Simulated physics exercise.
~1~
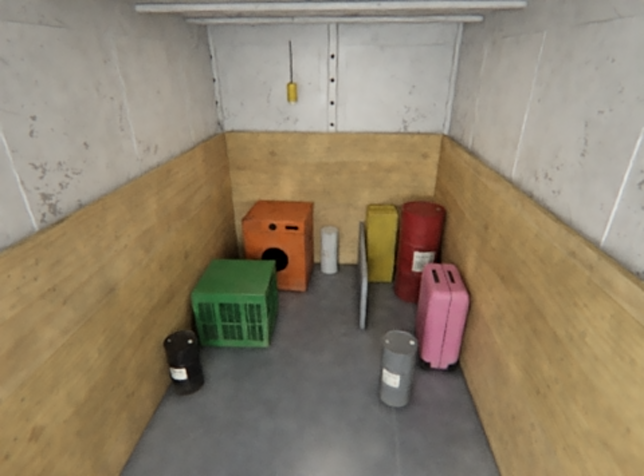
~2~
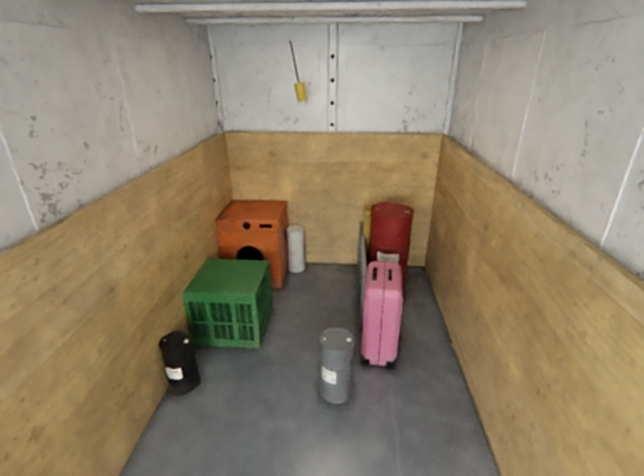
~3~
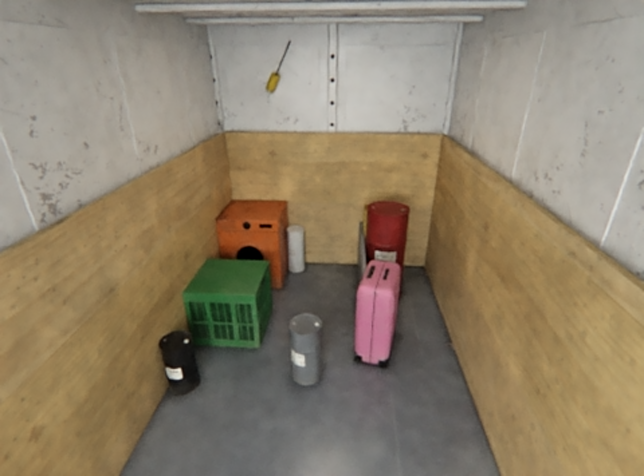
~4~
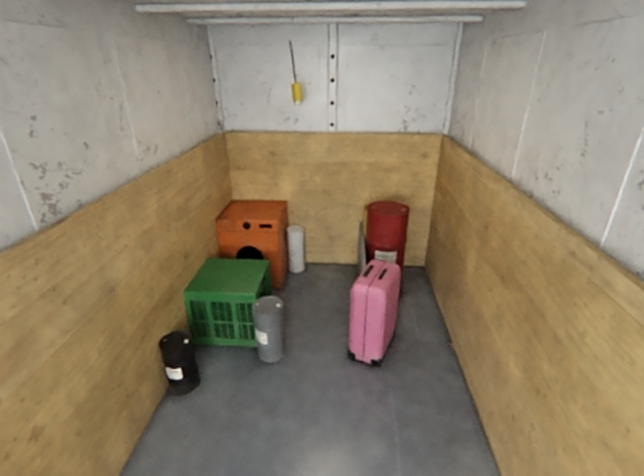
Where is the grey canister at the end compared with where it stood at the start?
At the start it stands on the right side of the floor, just in front of the pink case. By the end it is further left and slightly further back, upright next to the green chest.
